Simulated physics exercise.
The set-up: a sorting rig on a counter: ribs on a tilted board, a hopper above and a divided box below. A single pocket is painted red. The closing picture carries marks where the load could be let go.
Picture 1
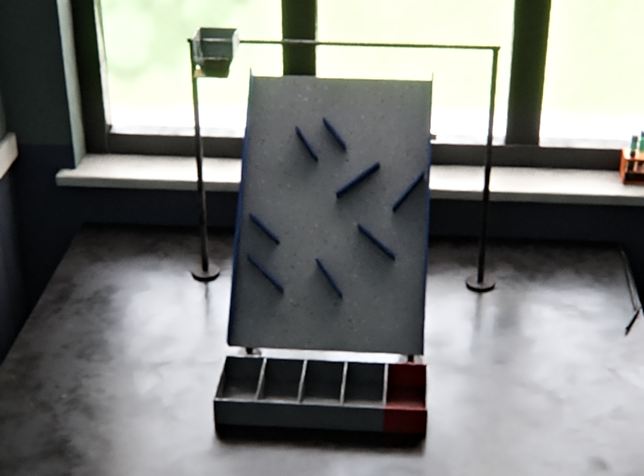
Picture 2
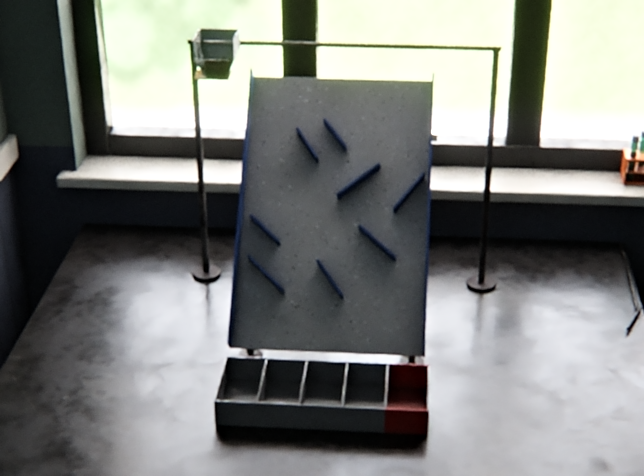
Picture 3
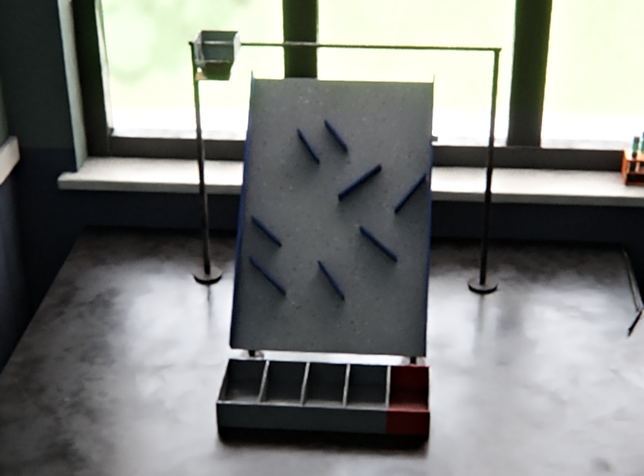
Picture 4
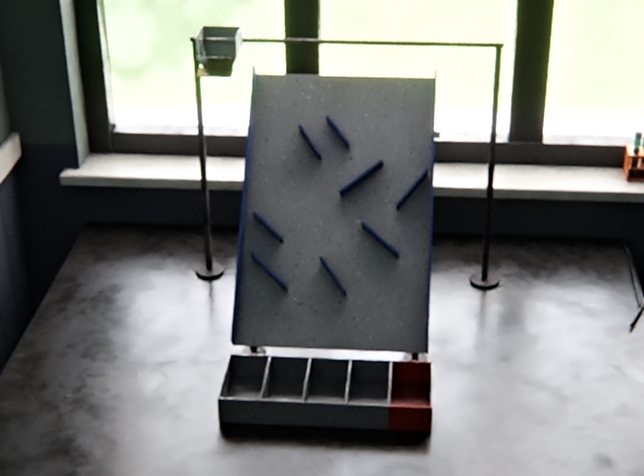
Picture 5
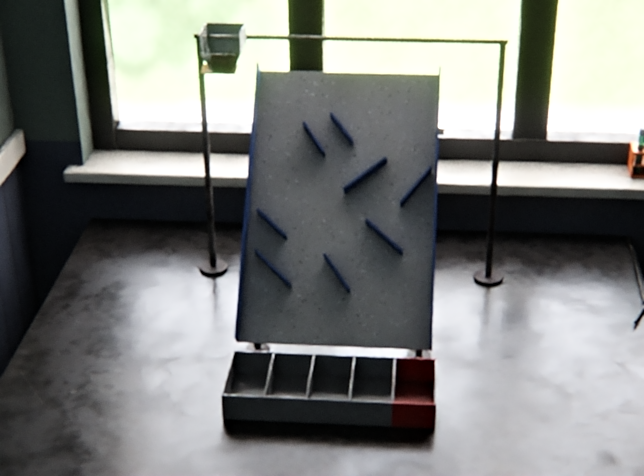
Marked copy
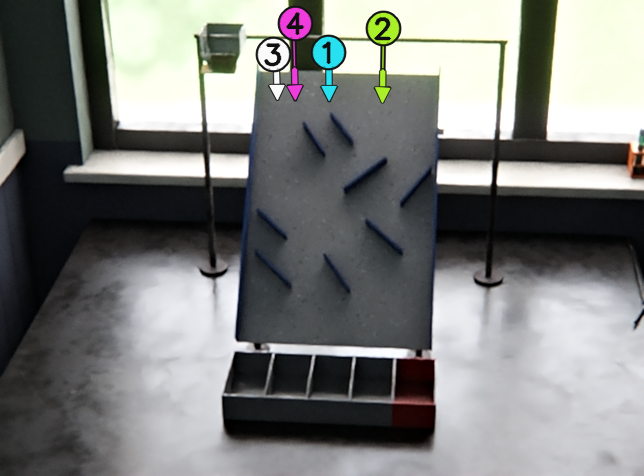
On a counter by a bright window, a tilted grey board with blue ribs stands above a divided box with one red pocket, a small hopper at upper left; nothing moves except a slight shift of the view.
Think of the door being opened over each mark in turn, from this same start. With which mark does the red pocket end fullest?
Use mark 2.
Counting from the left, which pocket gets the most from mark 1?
The second.
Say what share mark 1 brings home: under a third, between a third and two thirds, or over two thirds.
Under a third.
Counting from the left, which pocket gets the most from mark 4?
It is the third one.
On the marked copy, mark 1 meets the board at (329, 95); mark 2 meets the board at (382, 96); mark 3 meets the board at (277, 94); mark 4 meets the board at (295, 94).
With 1, about a tenth in the red pocket, almost all in other pockets.
With 2, roughly a third in the red pocket, roughly two thirds in other pockets.
With 3, just a few in the red pocket, almost all in other pockets.
With 4, not one piece in the red pocket, almost all in other pockets, about a tenth outside the box.
